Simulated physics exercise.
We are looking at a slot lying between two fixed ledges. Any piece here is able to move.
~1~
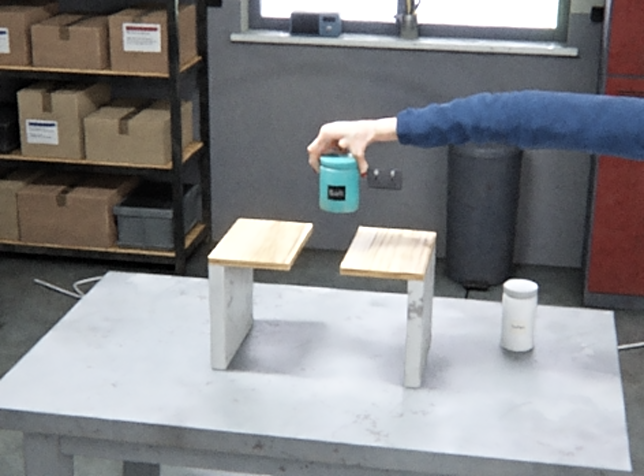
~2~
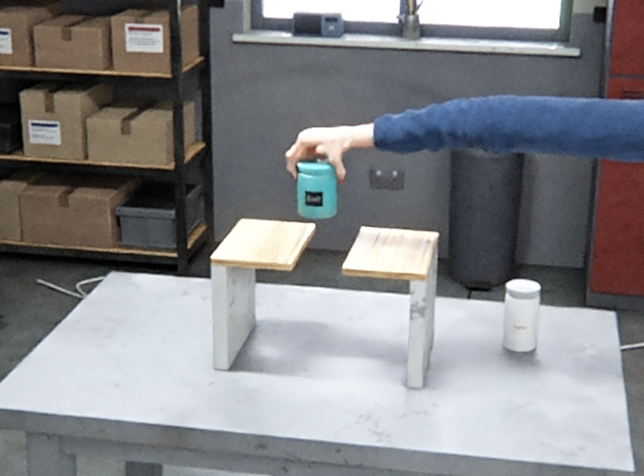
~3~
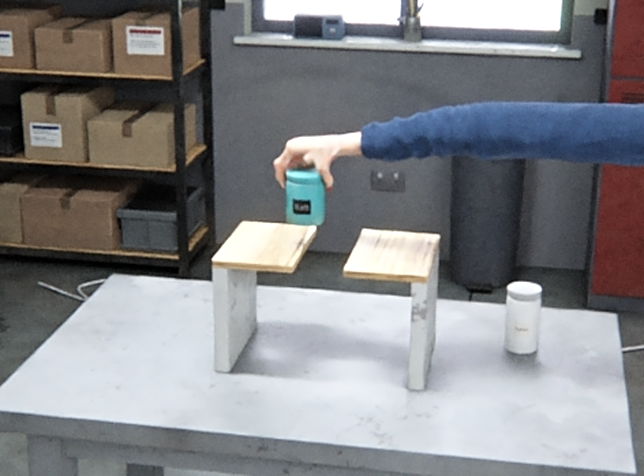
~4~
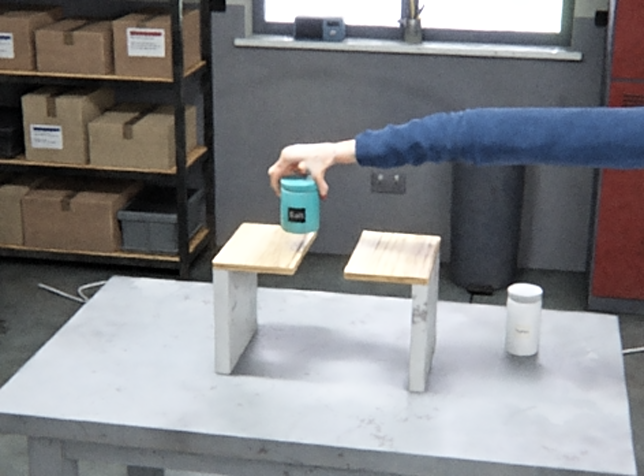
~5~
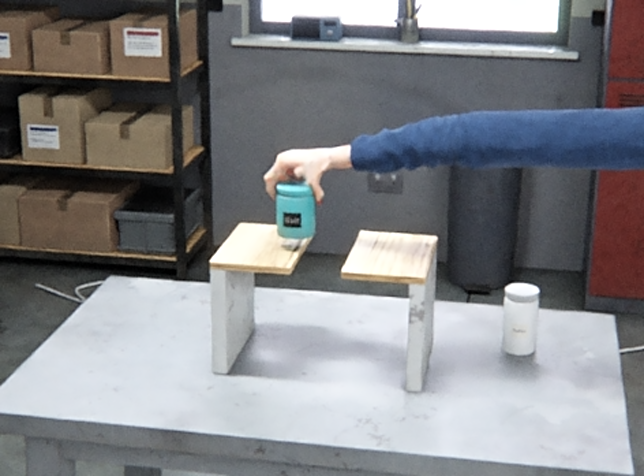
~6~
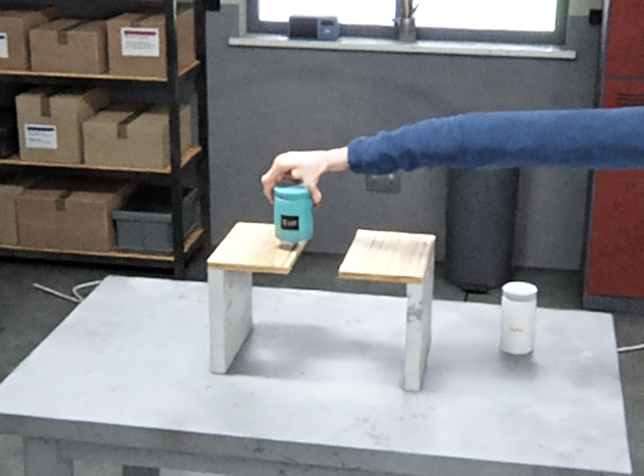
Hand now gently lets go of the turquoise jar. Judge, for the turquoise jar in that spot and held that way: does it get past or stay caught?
The gap holds it.
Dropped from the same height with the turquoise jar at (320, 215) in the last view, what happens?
Result: Passes the gap.
Then, 0.20 s later than the last frame, turquoise jar moved a little near (294, 221).
Then, 0.30 s later than the last frame, turquoise jar resting near (295, 220).
When it is over, both as before. End places, in pixels of the last picture, turquoise jar near (294, 222). The jar lodges.
